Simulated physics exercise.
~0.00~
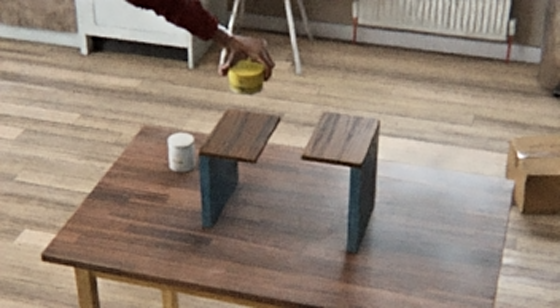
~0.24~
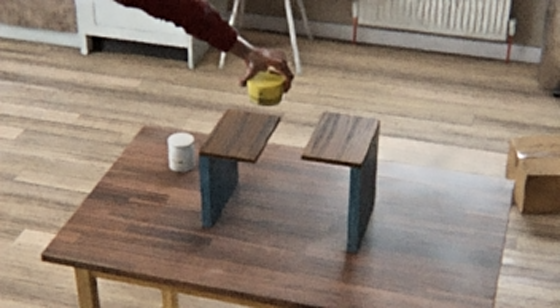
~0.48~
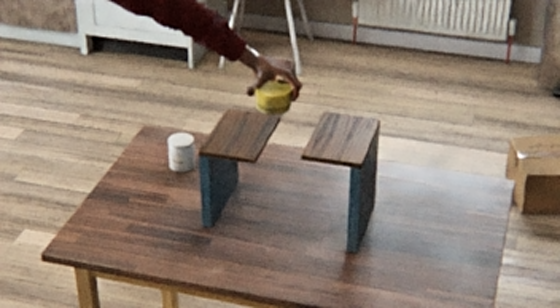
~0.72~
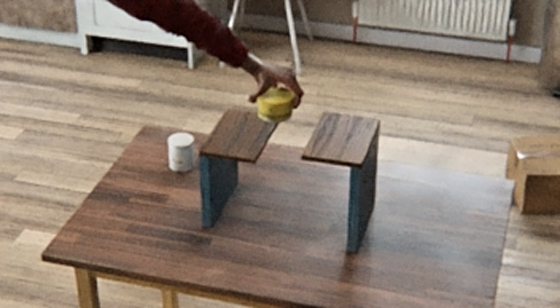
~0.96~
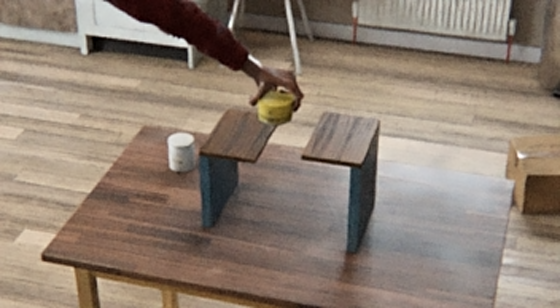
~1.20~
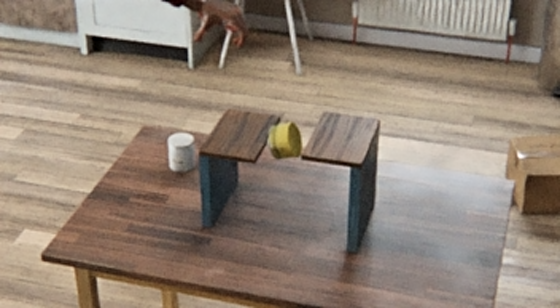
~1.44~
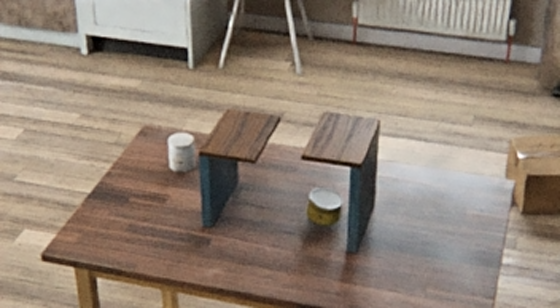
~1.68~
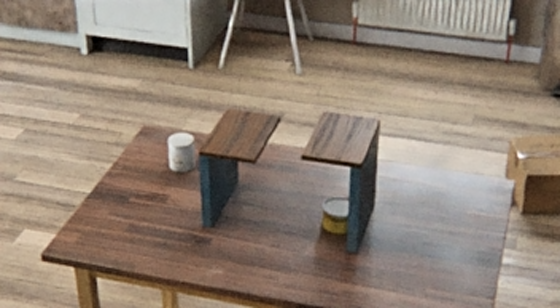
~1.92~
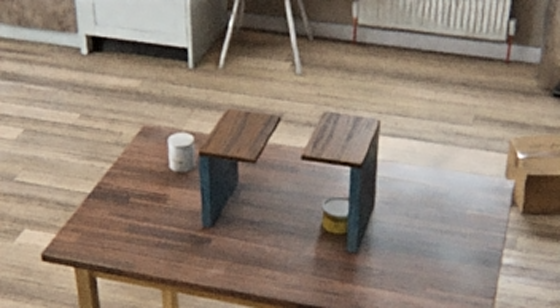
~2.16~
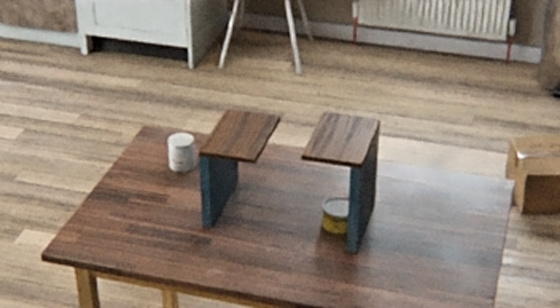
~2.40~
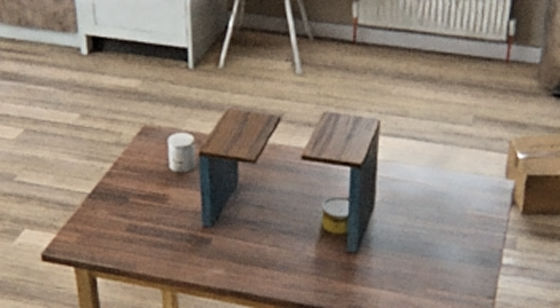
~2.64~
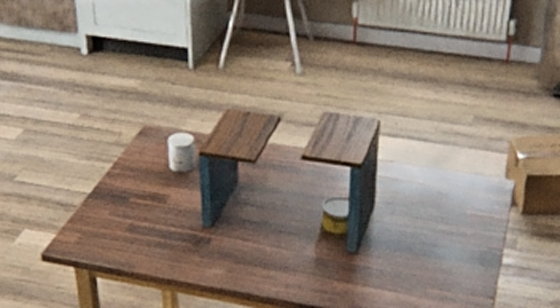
Yellow tub released by a hand above a gapped stand, tipping through the gap and settling on the table beside the right support.
